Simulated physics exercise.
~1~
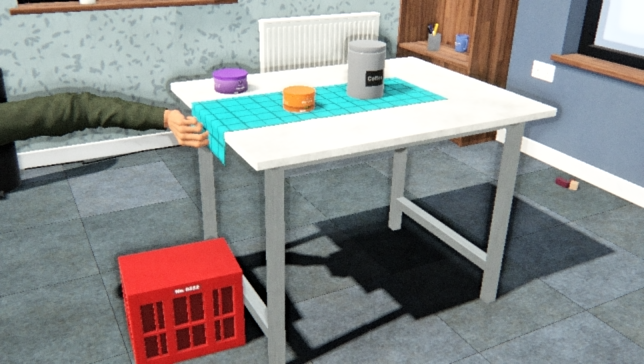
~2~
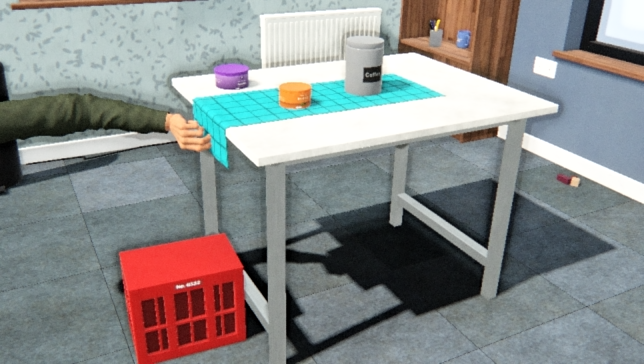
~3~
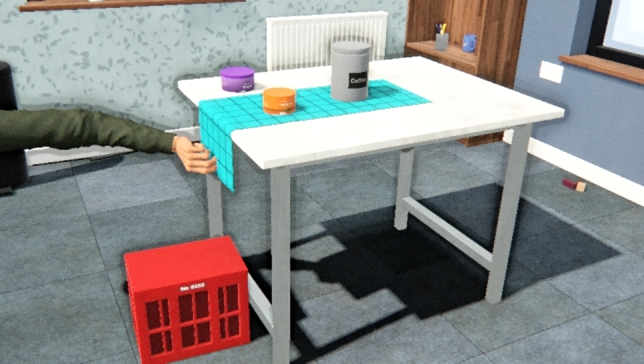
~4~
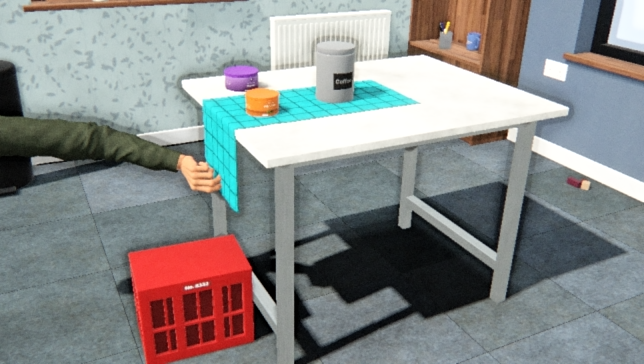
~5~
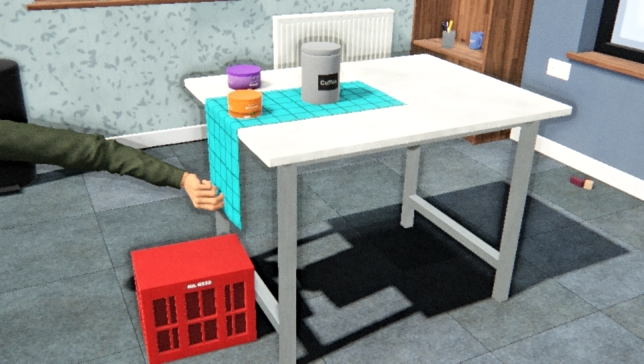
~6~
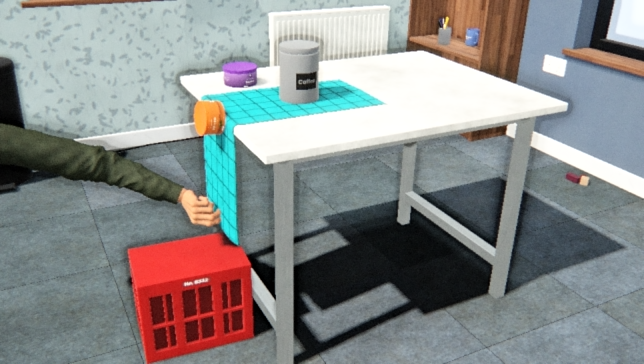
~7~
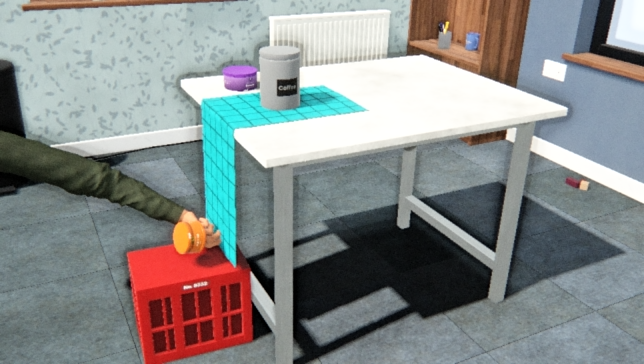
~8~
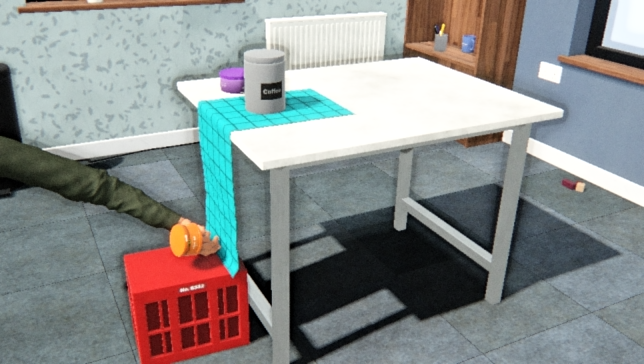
A hand pulls a turquoise cloth down, tipping an orange tub off the table's edge.
